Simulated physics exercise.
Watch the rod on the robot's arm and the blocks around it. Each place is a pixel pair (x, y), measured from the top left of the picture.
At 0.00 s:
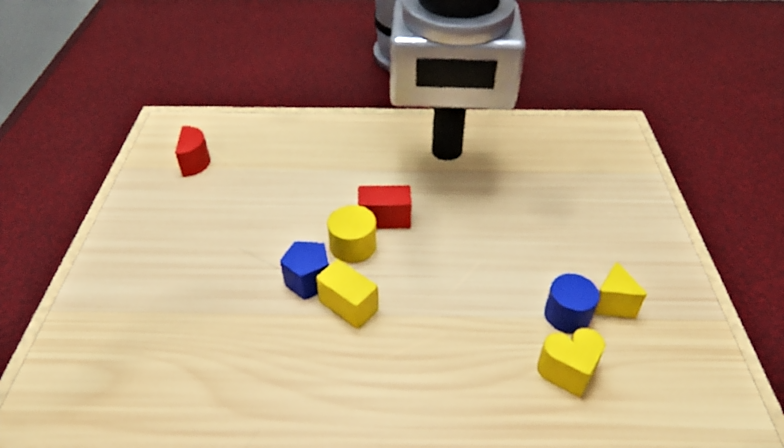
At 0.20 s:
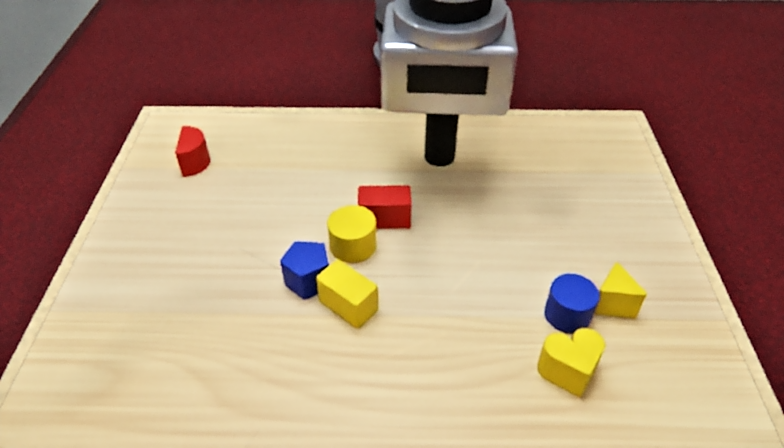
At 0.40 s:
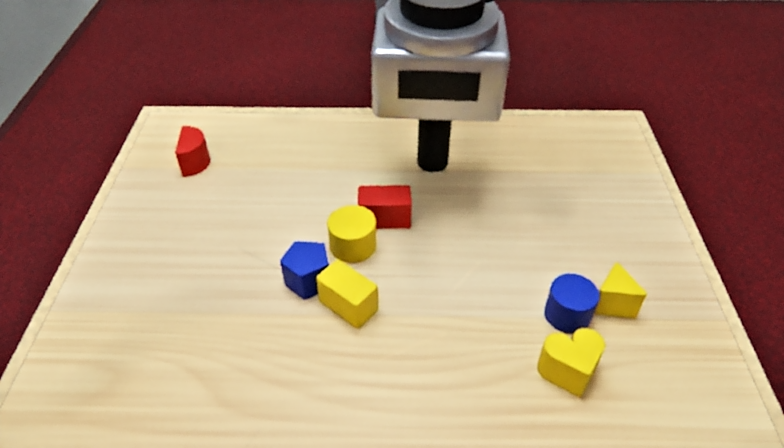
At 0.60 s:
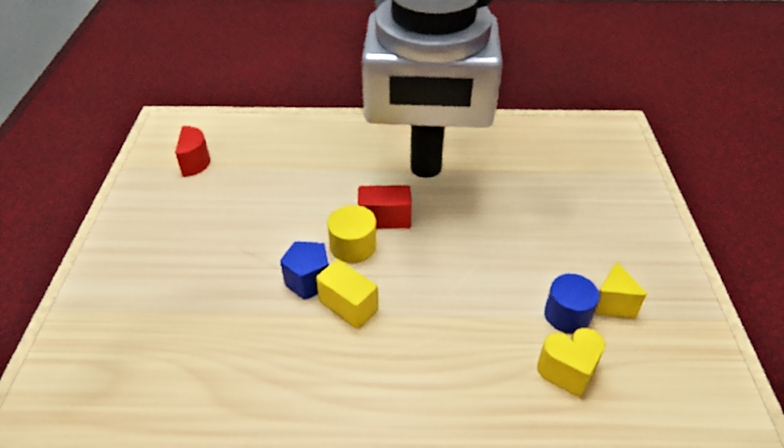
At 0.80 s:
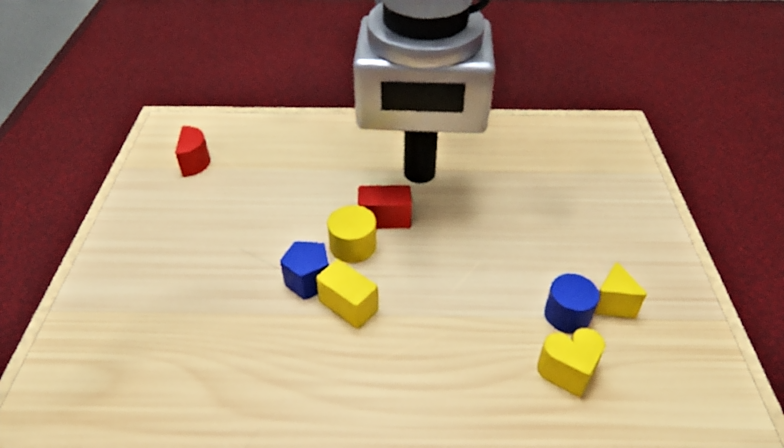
The robot arm's black rod moved a short way left and toward the viewer over a wooden board, nearing the red block, while the red, yellow and blue blocks all stayed where they were.
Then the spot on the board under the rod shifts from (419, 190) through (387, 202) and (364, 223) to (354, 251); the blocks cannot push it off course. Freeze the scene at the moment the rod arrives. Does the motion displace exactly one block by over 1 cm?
I expect not.
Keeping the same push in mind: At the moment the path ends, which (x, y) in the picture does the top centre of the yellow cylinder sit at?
I'd guess (316, 279).
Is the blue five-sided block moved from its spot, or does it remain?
That block will leave its spot.
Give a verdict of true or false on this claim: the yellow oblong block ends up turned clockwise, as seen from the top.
The statement is false.
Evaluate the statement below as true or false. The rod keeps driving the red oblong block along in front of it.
The statement is correct.
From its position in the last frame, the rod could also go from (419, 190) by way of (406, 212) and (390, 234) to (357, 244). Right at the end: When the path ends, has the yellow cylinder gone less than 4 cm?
It seems not.
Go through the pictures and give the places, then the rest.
In the first frame, tip of the rod (447, 151), middles of tops, blue five-sided block (305, 256), yellow oblong block (347, 281), yellow cylinder (351, 221), red oblong block (384, 195).
In the second frame, rod (440, 157), nothing pushed.
In the third frame, rod (433, 163), nothing pushed.
In the fourth frame, rod (426, 168), nothing pushed.
In the fifth frame, rod (419, 173), blue five-sided block (305, 256), yellow oblong block (347, 281), yellow cylinder (351, 221), red oblong block (384, 195).
The first path, step by step. One third of the way, rod (387, 186); red oblong block (385, 200), turned 20° clockwise.
Two thirds of the way, rod (363, 207); blue five-sided block (287, 272), turned 20° clockwise; yellow oblong block (347, 289), turned 15° anticlockwise; yellow cylinder (332, 249); red oblong block (364, 224), turned 15° clockwise.
At the end, rod (353, 234); blue five-sided block (266, 288), turned 70° clockwise; yellow oblong block (344, 306), turned 65° anticlockwise; yellow cylinder (316, 279); red oblong block (351, 254), turned 20° clockwise.
